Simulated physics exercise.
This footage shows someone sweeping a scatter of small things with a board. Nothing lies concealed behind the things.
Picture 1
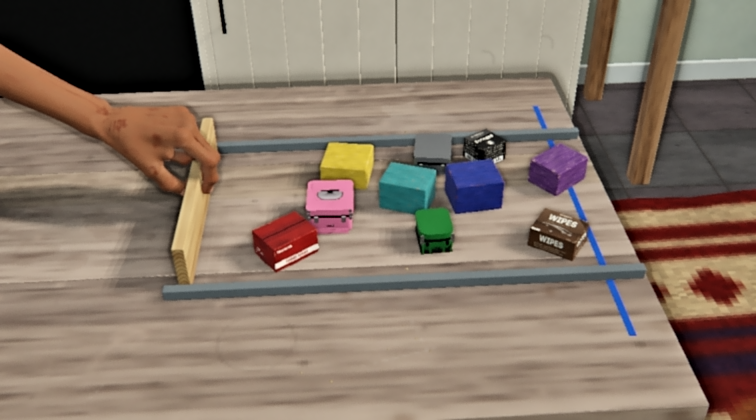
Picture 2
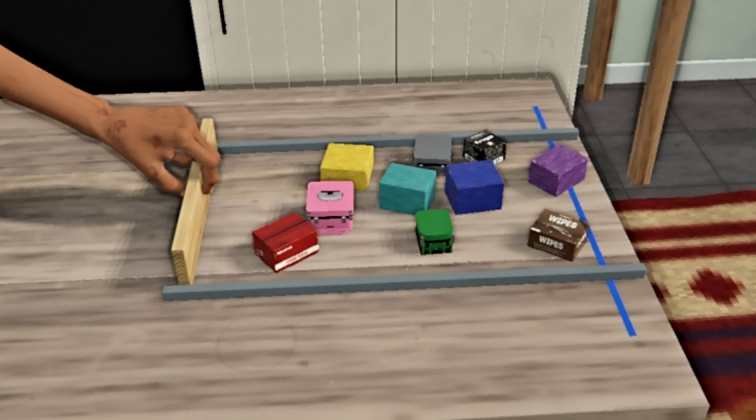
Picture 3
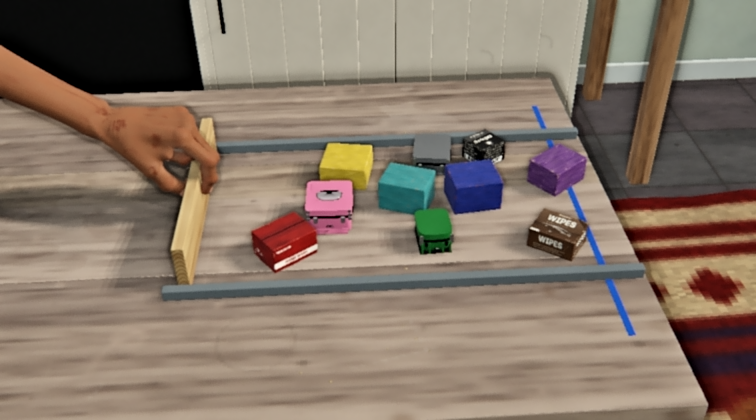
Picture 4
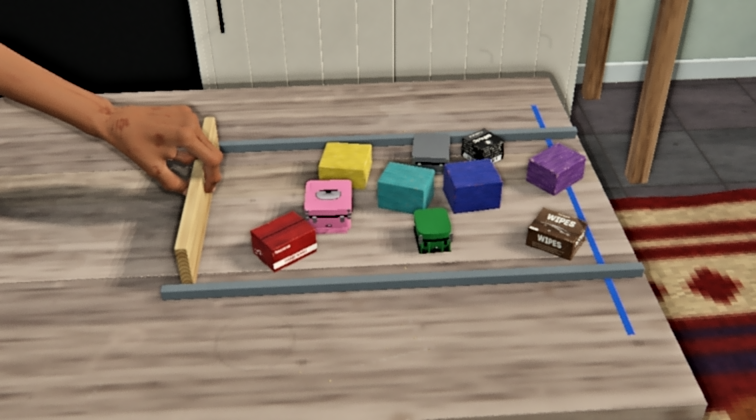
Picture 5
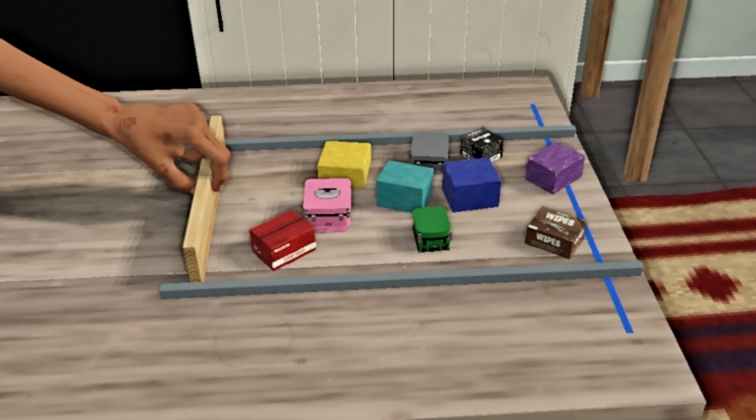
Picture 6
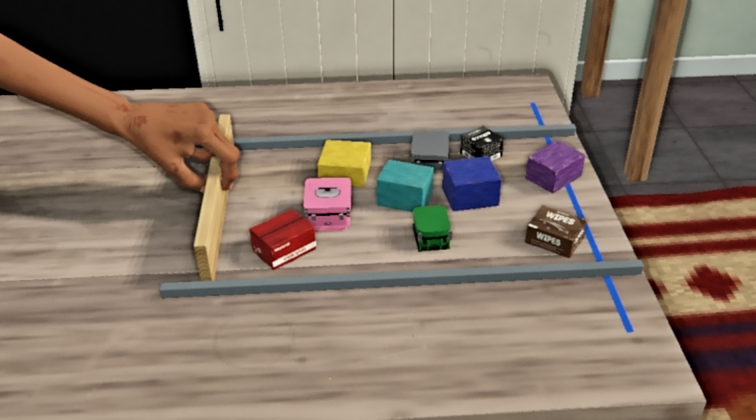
A hand held a wooden board upright at the left of a scatter of small colourful boxes and cases between two grey rails, then slid it slightly right while the boxes stayed put.
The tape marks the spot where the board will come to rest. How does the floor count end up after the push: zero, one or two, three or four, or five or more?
Once it stops, the band for pieces knocked off is five and up, pretty clearly.
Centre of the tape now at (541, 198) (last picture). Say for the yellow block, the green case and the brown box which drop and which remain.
The yellow block is still there; as for the green case, it is still there; and the brown box is no longer there.
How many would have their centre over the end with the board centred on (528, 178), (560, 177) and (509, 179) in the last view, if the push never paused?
Taking the three positions in turn, the counts come to 4, 7 and 3.
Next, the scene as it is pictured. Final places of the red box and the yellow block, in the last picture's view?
They come to rest around (610, 224) and (580, 151).
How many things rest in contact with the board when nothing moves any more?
So the total is 3.
Soon after, none off yet; purple block at rest near (555, 166); brown box at rest near (556, 231); black box at rest near (482, 146).
Then, none off yet; purple block moved about its own width near (599, 156); brown box moved a little near (573, 234); black box moved well along near (550, 146).
At rest, the number that fall off is five or more; fallen, turquoise block, green case, grey case, blue block, black box, brown box and purple block.
